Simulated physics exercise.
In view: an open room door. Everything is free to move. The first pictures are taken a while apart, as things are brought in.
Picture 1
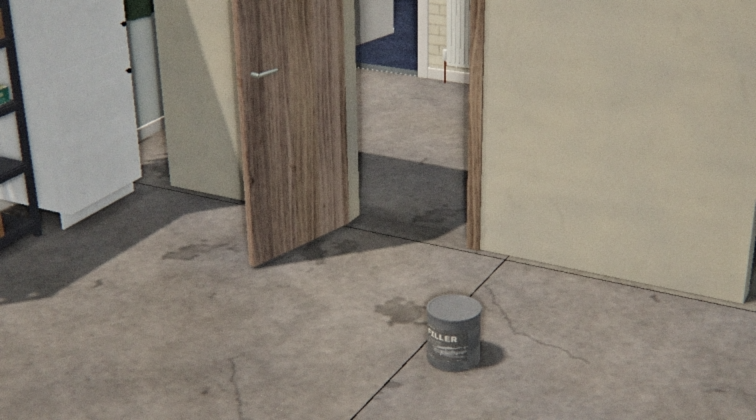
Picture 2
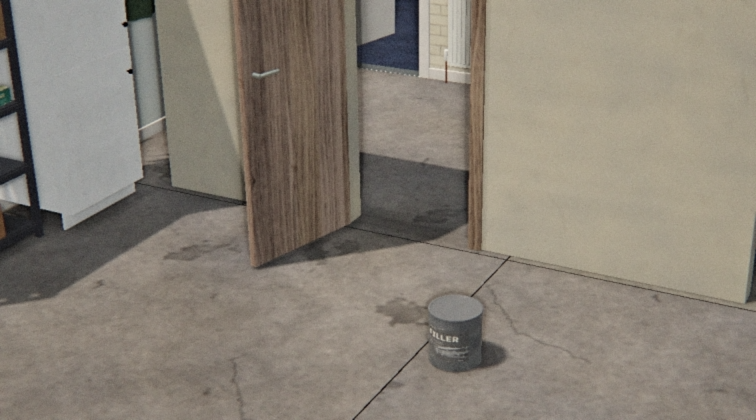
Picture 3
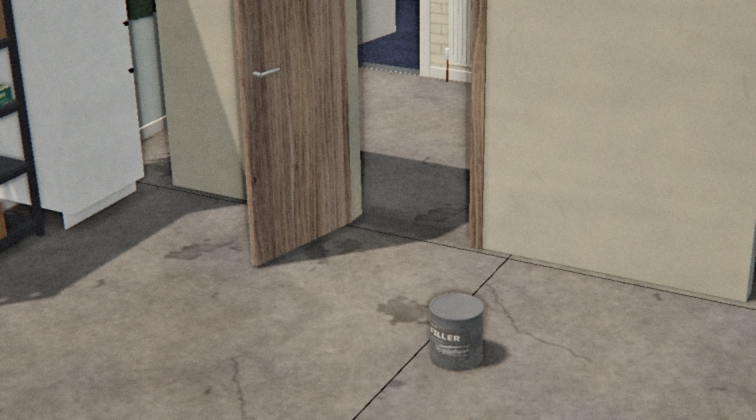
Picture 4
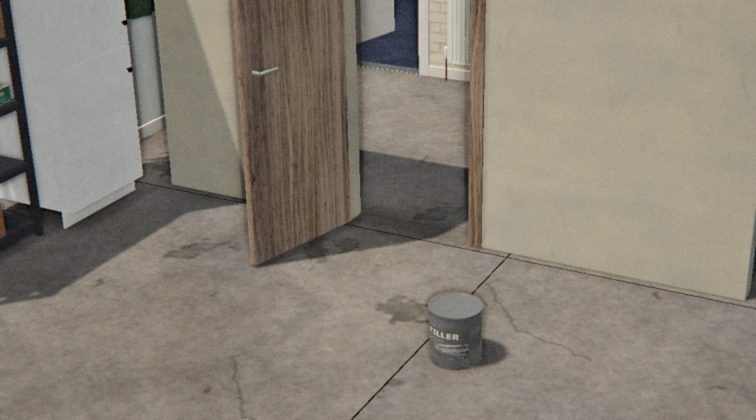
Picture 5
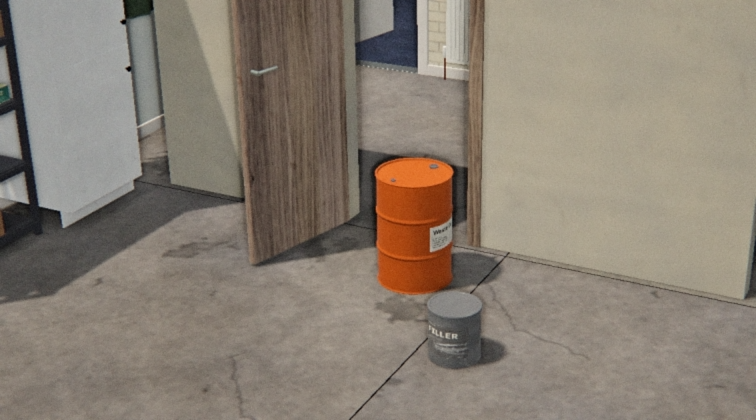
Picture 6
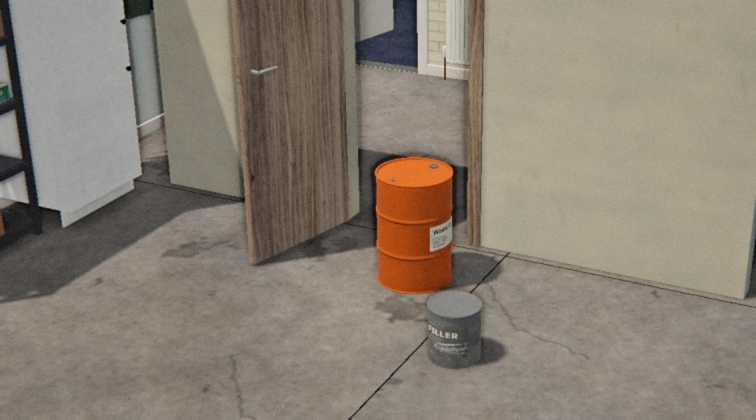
An orange drum appears in front of the doorway, behind a grey pail that sits on the stained concrete floor beside a wide-open wooden door. Before that, only the pail stands there; afterwards, drum, pail and door all stay still, with no one in view.
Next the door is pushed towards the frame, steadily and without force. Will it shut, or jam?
Here the door jams.
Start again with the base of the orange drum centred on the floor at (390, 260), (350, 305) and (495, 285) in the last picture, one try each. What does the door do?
In the first case it is blocked; in the second case it closes; in the third case it shuts.
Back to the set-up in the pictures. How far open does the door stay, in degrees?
Some 50° open.
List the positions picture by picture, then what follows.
Door wide open and still; grey pail (454, 333), in the first frame.
Door wide open and still; grey pail (455, 334), in the second frame.
Door wide open and still; grey pail (457, 332), in the third frame.
Door wide open and still; grey pail (456, 331), in the fourth frame.
Door wide open and still; grey pail (455, 330), in the fifth frame.
Door wide open and still; orange drum (414, 225); grey pail (455, 330), in the sixth frame.
Then, 0.50 s later than the last frame, open by 90°.
Then, 0.80 s later than the last frame, open by 73°.
Then, 1.00 s later than the last frame, open by 59°.
When it is over, open by 50°; both as before. End places, in pixels of the last picture, orange drum near (415, 225).
